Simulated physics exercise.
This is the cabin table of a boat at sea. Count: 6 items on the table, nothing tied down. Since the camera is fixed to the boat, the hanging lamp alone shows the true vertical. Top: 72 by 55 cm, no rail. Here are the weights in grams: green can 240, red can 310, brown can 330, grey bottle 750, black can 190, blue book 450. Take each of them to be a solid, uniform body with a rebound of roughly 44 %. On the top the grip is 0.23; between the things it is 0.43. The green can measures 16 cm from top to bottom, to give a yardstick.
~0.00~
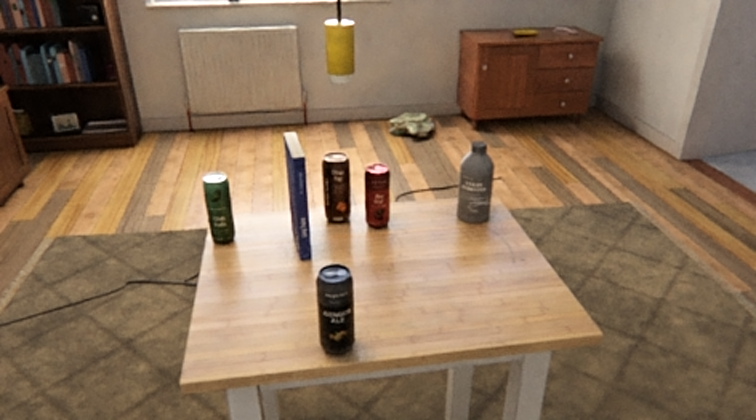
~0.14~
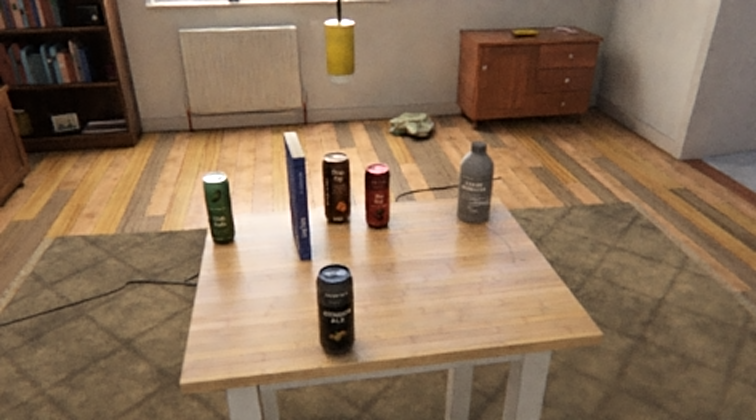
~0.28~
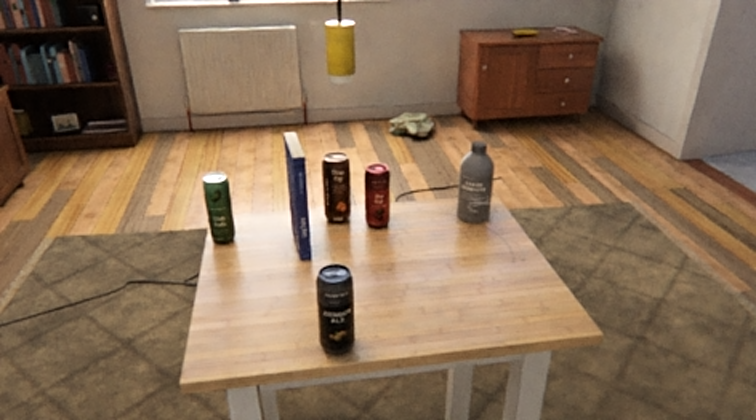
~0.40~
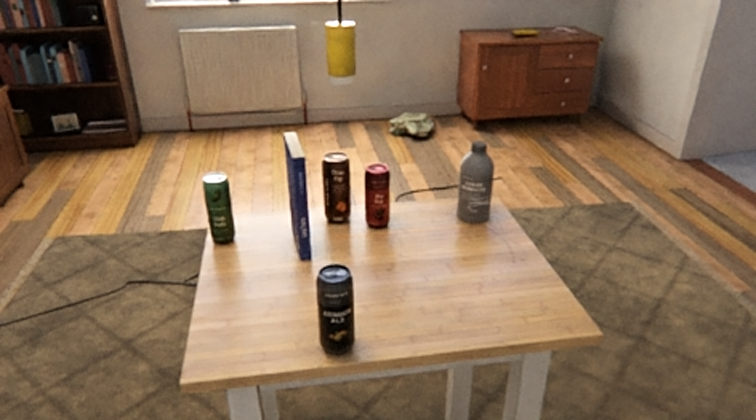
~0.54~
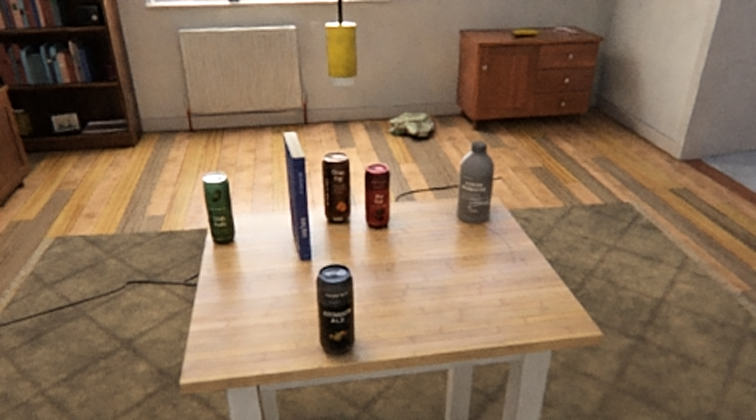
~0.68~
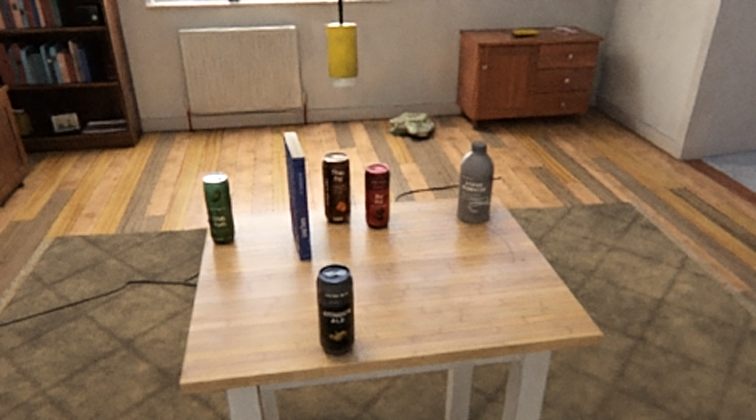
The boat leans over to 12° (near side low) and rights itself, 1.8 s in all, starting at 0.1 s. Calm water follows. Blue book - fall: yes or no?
No.
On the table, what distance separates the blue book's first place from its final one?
I'd say about 0 cm between start and finish.
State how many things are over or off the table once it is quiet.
The count is 0.
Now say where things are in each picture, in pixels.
Boat level; blue book (298, 196); green can (220, 209), in the first picture.
Boat level; brown can (337, 188); grey bottle (476, 181), in the second picture.
Heel 1°, near side down; black can (336, 311); green can (220, 209), in the third picture.
Heel 3°, near side down; red can (377, 197); brown can (337, 188), in the fourth picture.
Heel 6°, near side down; grey bottle (476, 181); black can (336, 311), in the fifth picture.
Heel 9°, near side down; blue book (298, 196); green can (220, 209), in the sixth picture.
After 0.98 s, heel 12°, near side down.
After 1.38 s, heel 7°, near side down.
After 1.78 s, boat level.
After 2.18 s, blue book resting near (298, 197).
In the end (2.4 s), all 6 under 5 cm from the start. At the end, from the last picture's camera, blue book near (298, 197).
